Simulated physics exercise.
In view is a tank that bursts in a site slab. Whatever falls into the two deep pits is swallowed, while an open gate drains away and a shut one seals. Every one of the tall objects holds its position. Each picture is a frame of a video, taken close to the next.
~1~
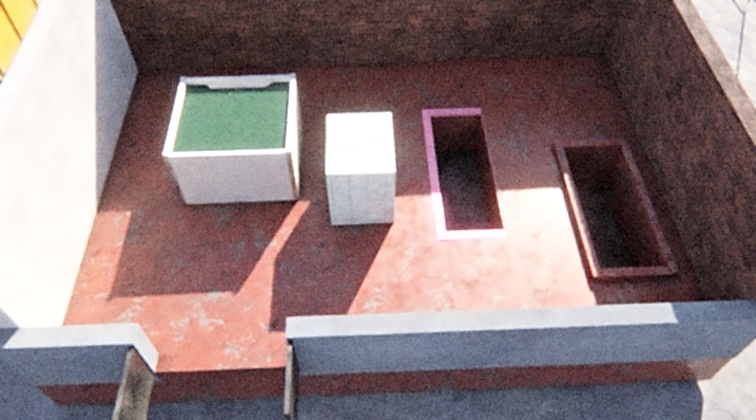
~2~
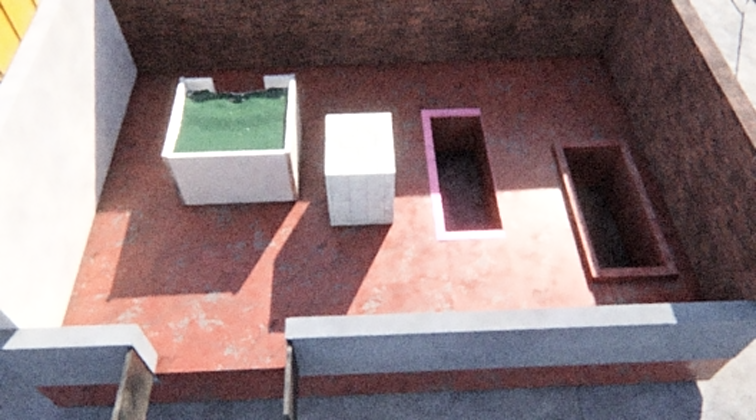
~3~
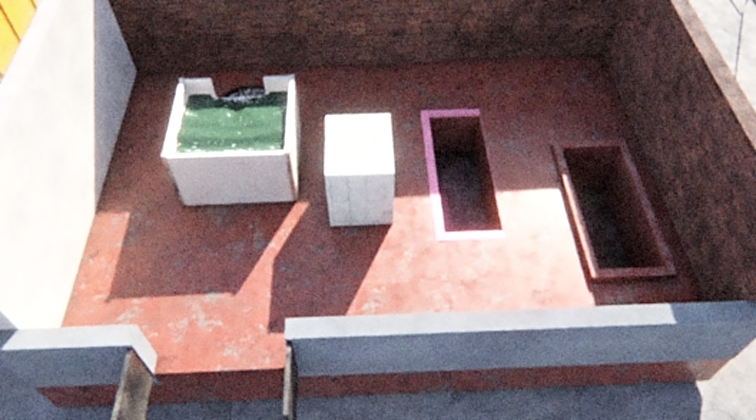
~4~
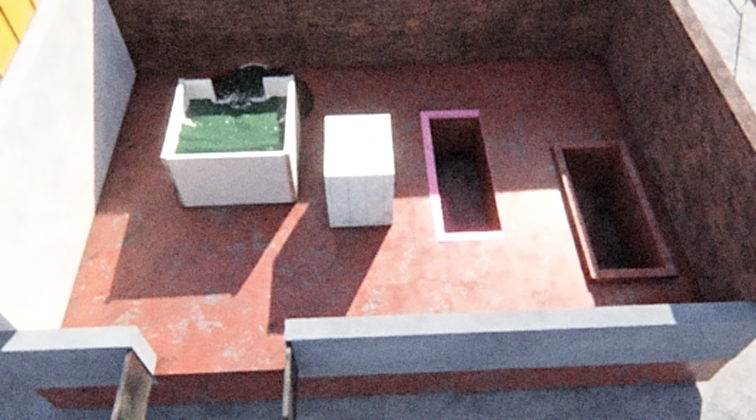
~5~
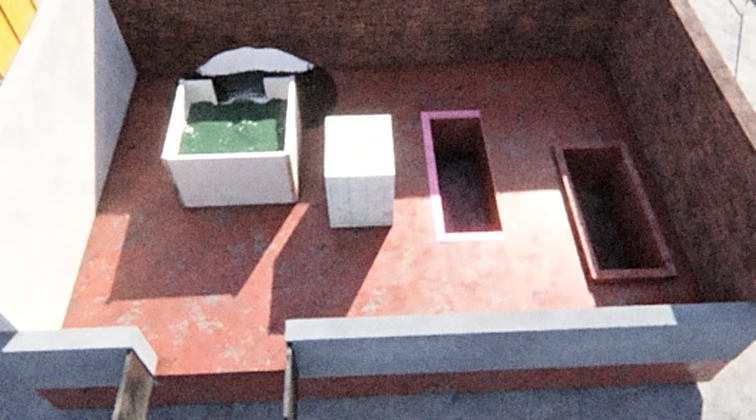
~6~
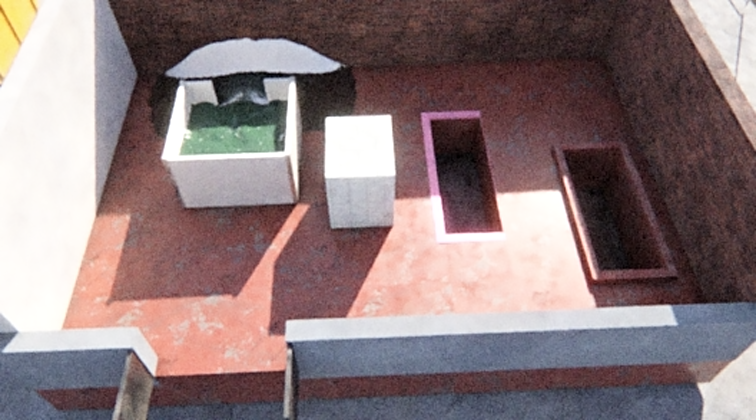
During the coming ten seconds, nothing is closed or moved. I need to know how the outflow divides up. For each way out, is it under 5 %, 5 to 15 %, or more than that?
In order: The gate will capture a medium share of five to fifteen per cent; the pink pit will capture a heavy share beyond fifteen per cent; the red pit will capture a light share below five per cent.
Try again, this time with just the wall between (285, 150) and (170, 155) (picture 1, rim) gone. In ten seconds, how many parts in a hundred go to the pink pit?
Pink takes 6 in a hundred.
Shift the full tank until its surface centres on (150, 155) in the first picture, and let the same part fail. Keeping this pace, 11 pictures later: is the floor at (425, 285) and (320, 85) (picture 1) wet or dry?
Spared, submerged.
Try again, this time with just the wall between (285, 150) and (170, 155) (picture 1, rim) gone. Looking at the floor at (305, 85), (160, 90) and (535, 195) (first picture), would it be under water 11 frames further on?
Taking them in order, I'd say not reached, not reached and not reached.
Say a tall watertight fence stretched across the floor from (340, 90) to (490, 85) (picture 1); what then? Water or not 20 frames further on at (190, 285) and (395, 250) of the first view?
First spot swamped; second spot not reached.
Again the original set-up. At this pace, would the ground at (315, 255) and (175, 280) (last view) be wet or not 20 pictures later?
Taking them as listed, one is left untouched and the next is inundated.
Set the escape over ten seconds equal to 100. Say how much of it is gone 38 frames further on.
Share gone by then: About 50 %.
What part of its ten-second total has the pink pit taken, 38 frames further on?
My figure is 50 in a hundred.
A moment on, water covers 15 % of the floor; the gate 0 %, the pink pit 0 %, the red pit 0 %.
Next, water covers 35 % of the floor; the gate 0 %, the pink pit 1 %, the red pit 0 %.
Then, water covers 55 % of the floor; the gate 0 %, the pink pit 5 %, the red pit 0 %.
Later, water covers 65 % of the floor; the gate 5 %, the pink pit 10 %, the red pit 0 %.
In the end, water covers 95 % of the floor; the gate 11 %, the pink pit 21 %, the red pit 0 %.
